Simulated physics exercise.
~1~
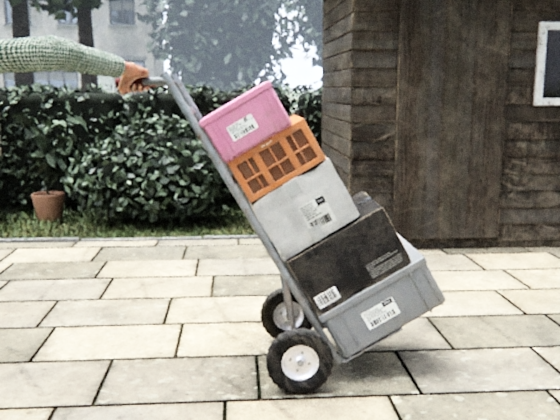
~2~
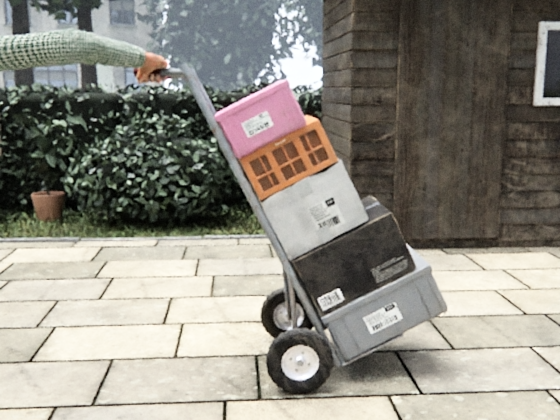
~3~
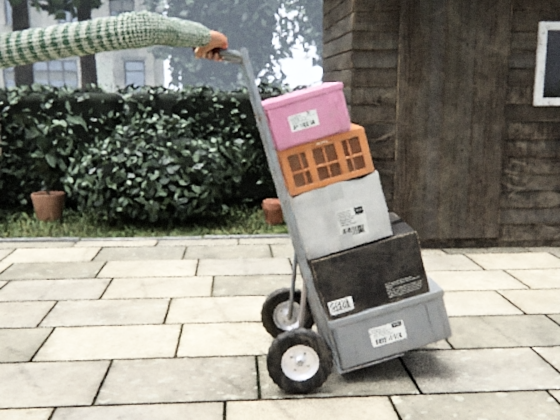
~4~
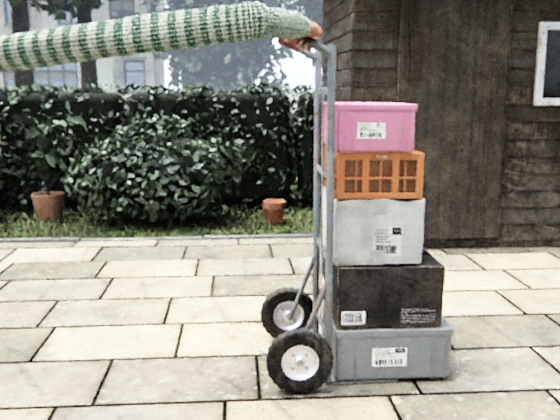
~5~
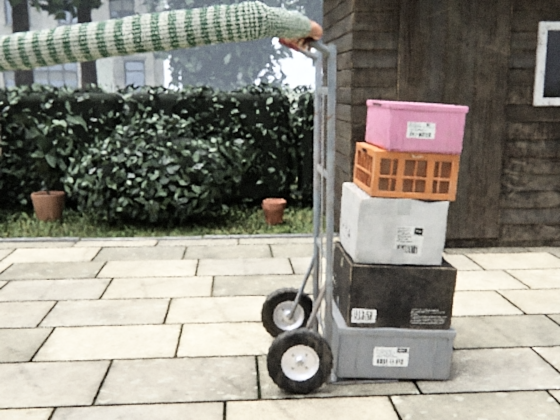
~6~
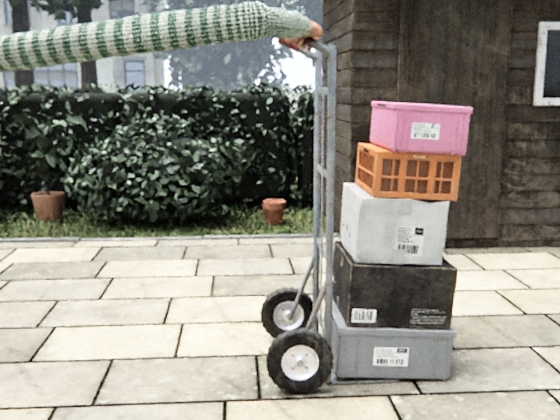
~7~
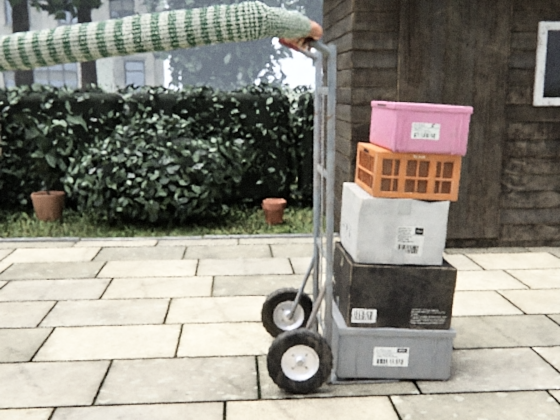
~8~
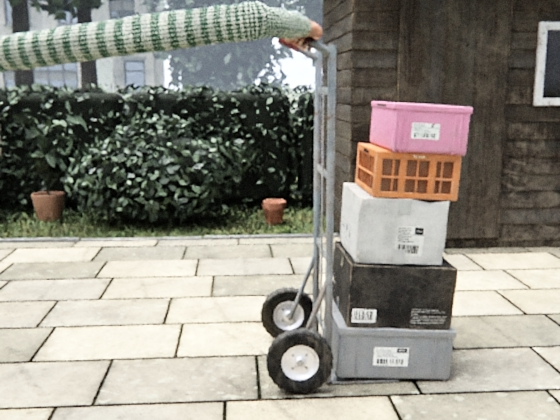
Hand truck of stacked boxes being swung upright by a knitted-sleeved arm, the upper boxes sliding forward but staying stacked.
